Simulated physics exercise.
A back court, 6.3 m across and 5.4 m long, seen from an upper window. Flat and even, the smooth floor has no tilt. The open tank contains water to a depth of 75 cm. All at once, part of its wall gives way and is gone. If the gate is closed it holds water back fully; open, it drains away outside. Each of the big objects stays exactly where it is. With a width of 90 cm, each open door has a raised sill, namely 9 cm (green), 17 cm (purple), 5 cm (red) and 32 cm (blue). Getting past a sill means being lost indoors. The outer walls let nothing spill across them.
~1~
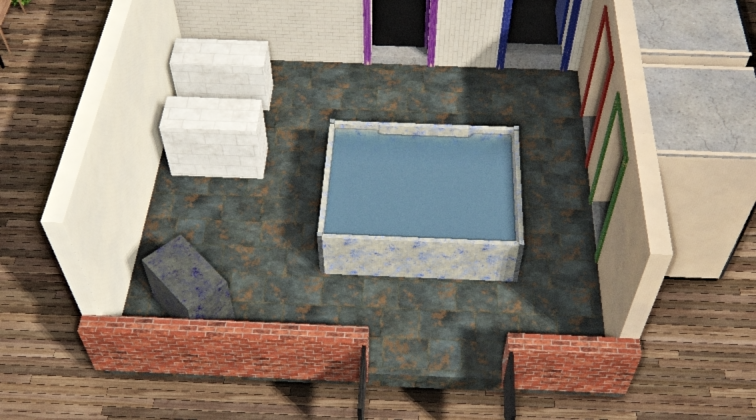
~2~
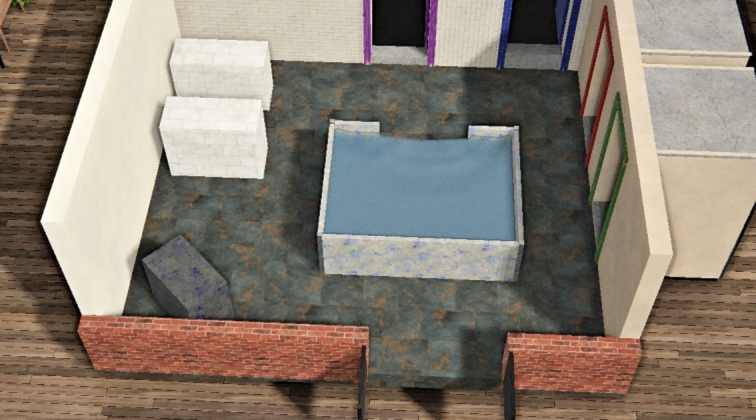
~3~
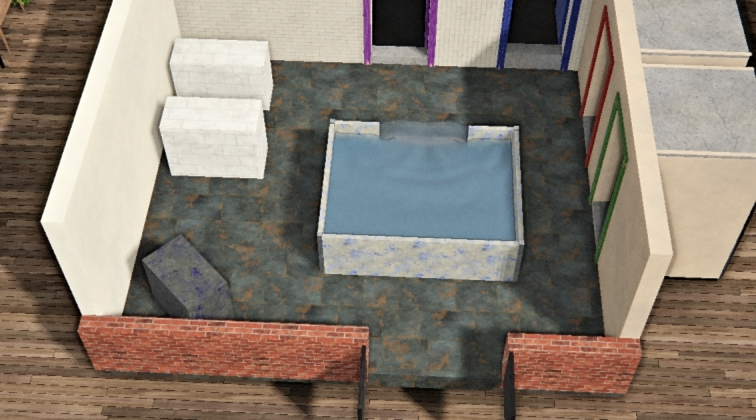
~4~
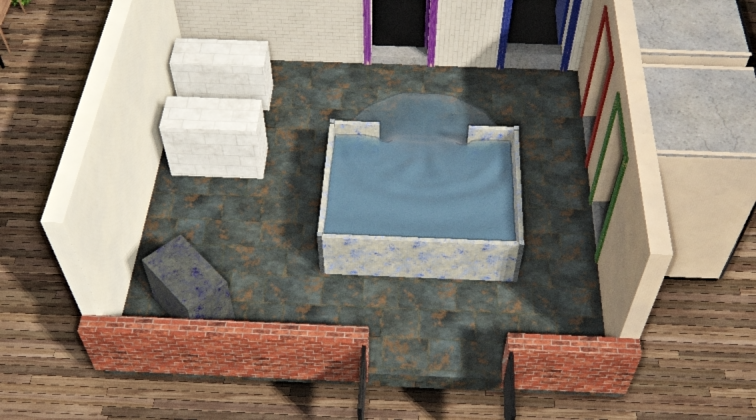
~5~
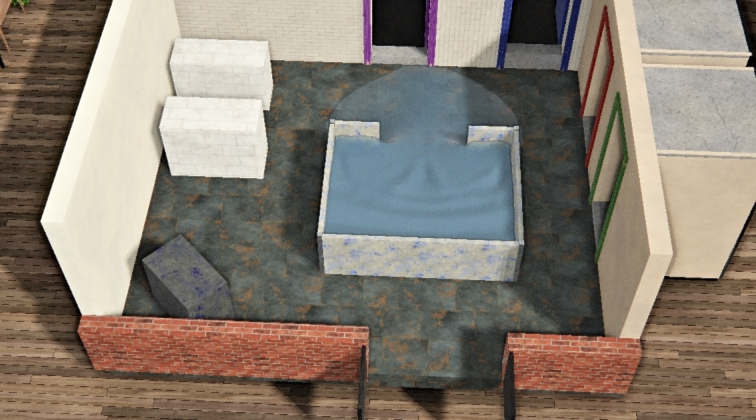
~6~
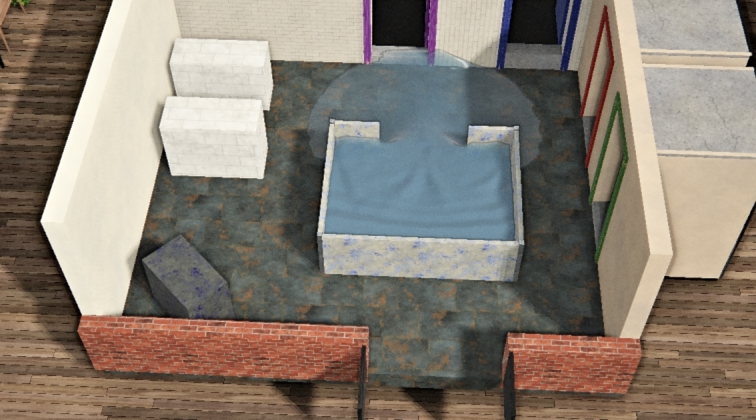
Water pouring through a gap opening in the far wall of a stone tank, fanning across the dark floor toward purple-framed doorway.
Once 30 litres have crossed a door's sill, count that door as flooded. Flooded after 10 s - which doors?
Green door: No. Purple door: Yes. Red door: Yes. Blue door: No.
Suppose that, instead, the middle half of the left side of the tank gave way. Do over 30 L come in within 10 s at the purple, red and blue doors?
Door by door - purple: Within bounds, red: Out of bounds, blue: Within bounds.
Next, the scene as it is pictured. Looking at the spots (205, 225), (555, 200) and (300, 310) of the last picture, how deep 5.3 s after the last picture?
Reading - approx. 1 / 7 / 2 cm.
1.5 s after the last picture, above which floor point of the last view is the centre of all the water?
At roughly (423, 166).
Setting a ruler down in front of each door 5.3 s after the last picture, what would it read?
In centimetres - green: 6, purple: 17, red: 11, blue: 18.
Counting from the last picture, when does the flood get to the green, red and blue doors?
Green = 2.0 s, red = 0.7 s, blue = 0.2 s.
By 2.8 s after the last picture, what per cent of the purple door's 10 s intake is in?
By that time, around 85 per cent.
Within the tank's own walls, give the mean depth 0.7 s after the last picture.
I'd put the mean depth near 51 centimetres.
Then, 0.7 s after the last picture water covers 25 % of the floor and is deepest (46 cm) near (430, 72); green door not reached, purple door 43 cm at the sill, 98 L in, red door 1 cm at the sill, 0 L in, blue door 23 cm at the sill, 0 L in.
Then, 1.5 s after the last picture water covers 30 % of the floor and is deepest (44 cm) near (565, 77); green door not reached, purple door 38 cm at the sill, 230 L in, red door 11 cm at the sill, 1 L in, blue door 30 cm at the sill, 0 L in.
Then, 2.8 s after the last picture water covers 60 % of the floor and is deepest (38 cm) near (240, 66); green door 5 cm at the sill, 0 L in, purple door 27 cm at the sill, 328 L in, red door 13 cm at the sill, 31 L in, blue door 26 cm at the sill, 4 L in.
Then, 5.3 s after the last picture water covers 90 % of the floor and is deepest (24 cm) near (196, 64); green door 6 cm at the sill, 0 L in, purple door 17 cm at the sill, 378 L in, red door 11 cm at the sill, 93 L in, blue door 18 cm at the sill, 4 L in.
Then, 9.3 s after the last picture water covers 95 % of the floor and is deepest (16 cm) near (214, 337); green door 10 cm at the sill, 6 L in, purple door 11 cm at the sill, 379 L in, red door 9 cm at the sill, 141 L in, blue door 12 cm at the sill, 4 L in.
